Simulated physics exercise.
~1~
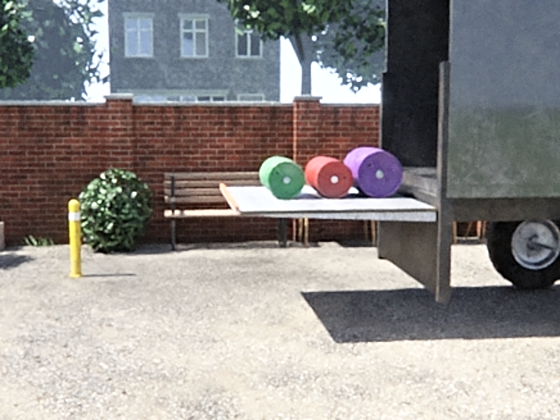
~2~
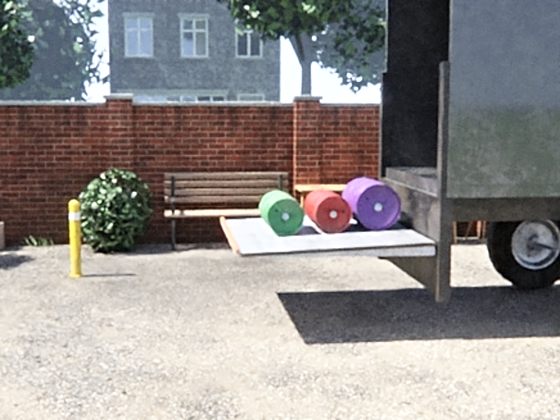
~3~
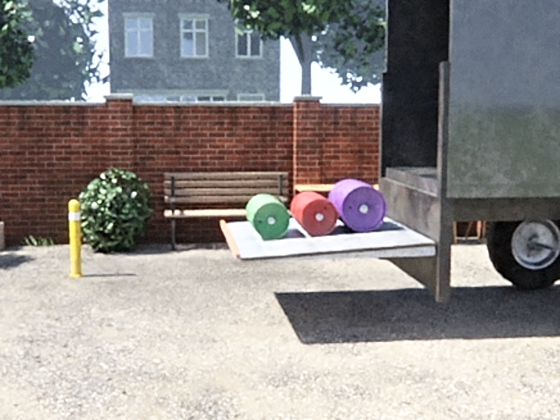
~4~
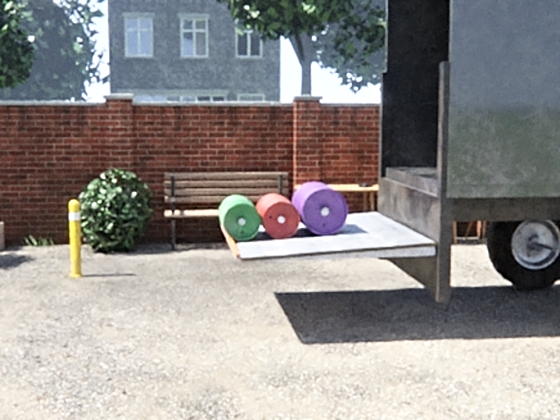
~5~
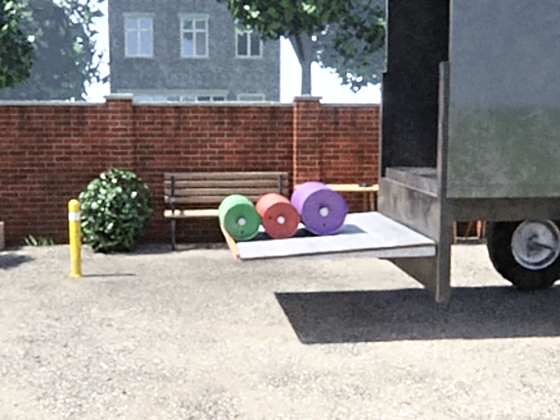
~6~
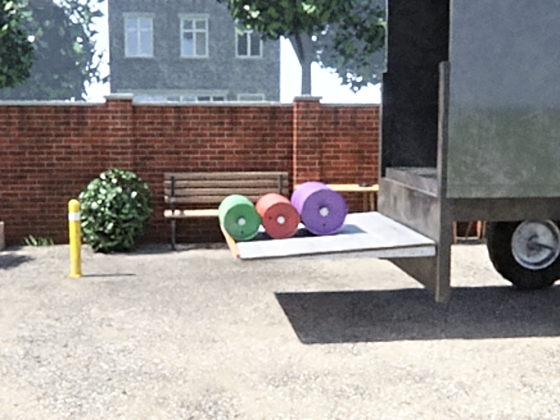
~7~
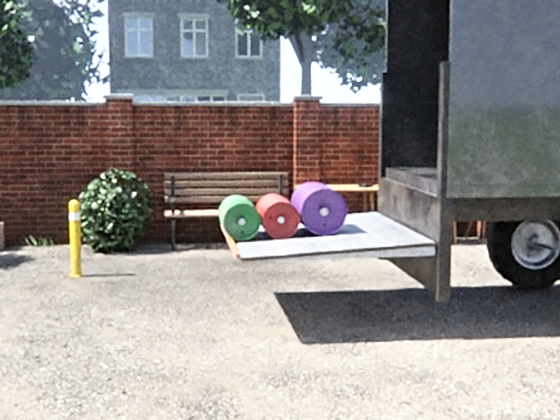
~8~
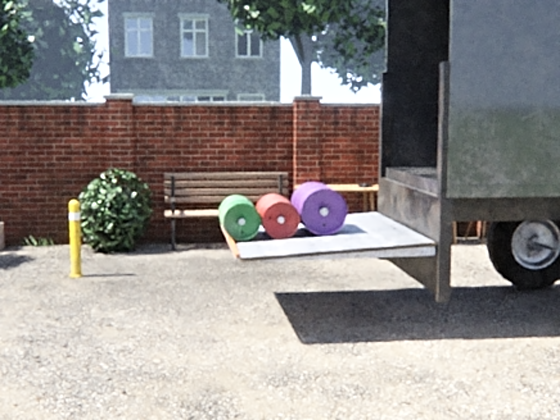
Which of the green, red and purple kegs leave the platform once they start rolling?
None of them leave it. The green keg stays at the lip on the left end, and the red and purple ones stay on the platform behind it.
